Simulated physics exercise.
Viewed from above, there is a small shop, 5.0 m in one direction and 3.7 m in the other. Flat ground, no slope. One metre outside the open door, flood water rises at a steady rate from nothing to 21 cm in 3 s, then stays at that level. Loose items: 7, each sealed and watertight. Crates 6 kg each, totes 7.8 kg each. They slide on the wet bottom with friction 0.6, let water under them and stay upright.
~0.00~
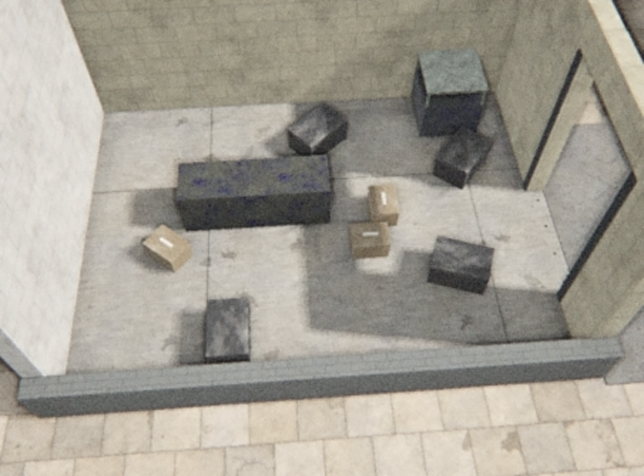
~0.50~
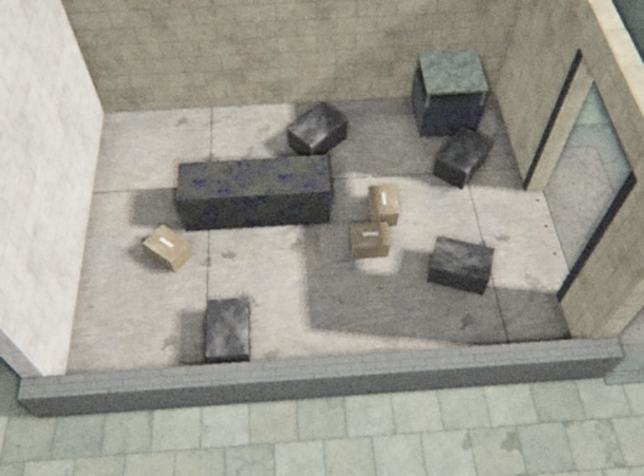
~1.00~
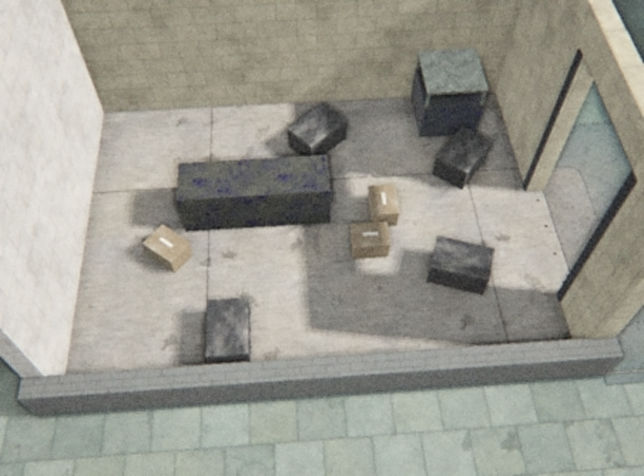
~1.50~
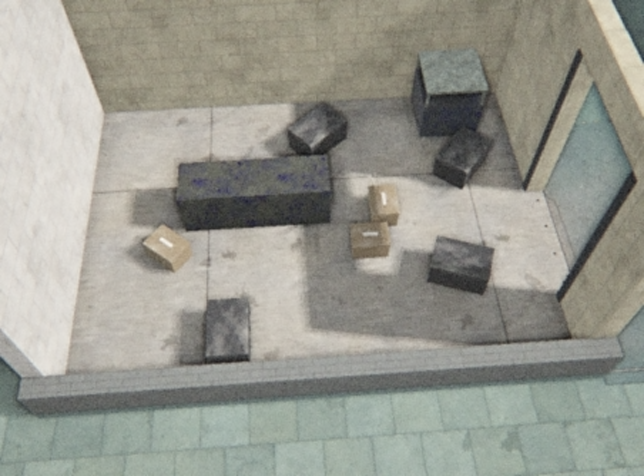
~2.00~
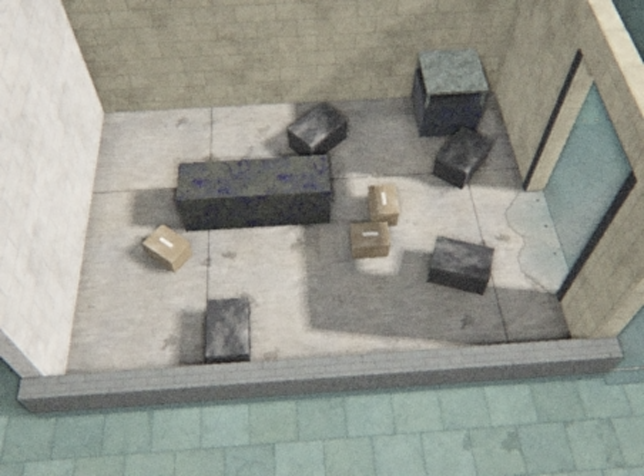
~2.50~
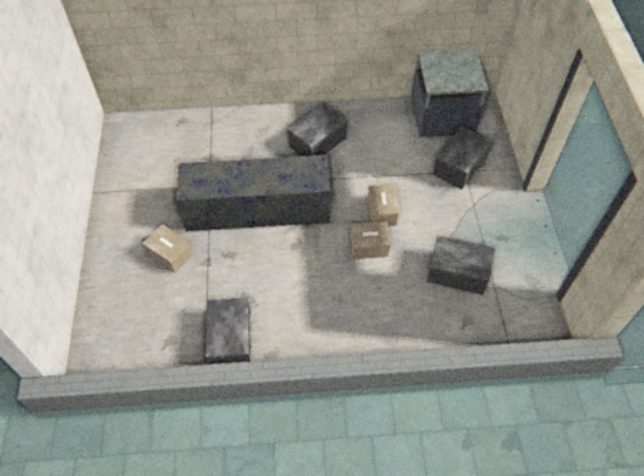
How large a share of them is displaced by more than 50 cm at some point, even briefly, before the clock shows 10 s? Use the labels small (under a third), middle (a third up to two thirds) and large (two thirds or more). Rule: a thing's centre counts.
Large.
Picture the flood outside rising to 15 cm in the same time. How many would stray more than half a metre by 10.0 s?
Result: 5.
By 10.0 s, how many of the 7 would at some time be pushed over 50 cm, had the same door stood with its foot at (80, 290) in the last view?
Then it comes to 5 of them.
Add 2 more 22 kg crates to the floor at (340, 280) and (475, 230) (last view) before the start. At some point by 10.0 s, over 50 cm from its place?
Taking them in order, the first is above the threshold and the second is above the threshold.
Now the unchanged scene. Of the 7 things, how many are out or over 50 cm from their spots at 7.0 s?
The count is 5.
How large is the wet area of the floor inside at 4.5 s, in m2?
Somewhere around 8.5 m2, roughly.
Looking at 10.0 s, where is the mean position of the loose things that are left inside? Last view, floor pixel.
Around (209, 191).
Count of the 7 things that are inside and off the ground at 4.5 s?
That would be 1 of them.
After 3.5 s 0 of 7 are over 50 cm from their spots; 0 afloat.
After 4.5 s 3 of 7 are over 50 cm from their spots; 1 afloat.
After 7.0 s 5 of 7 are over 50 cm from their spots; 2 afloat.
After 10.0 s 6 of 7 are over 50 cm from their spots, and 6 have been at some point; 6 afloat.
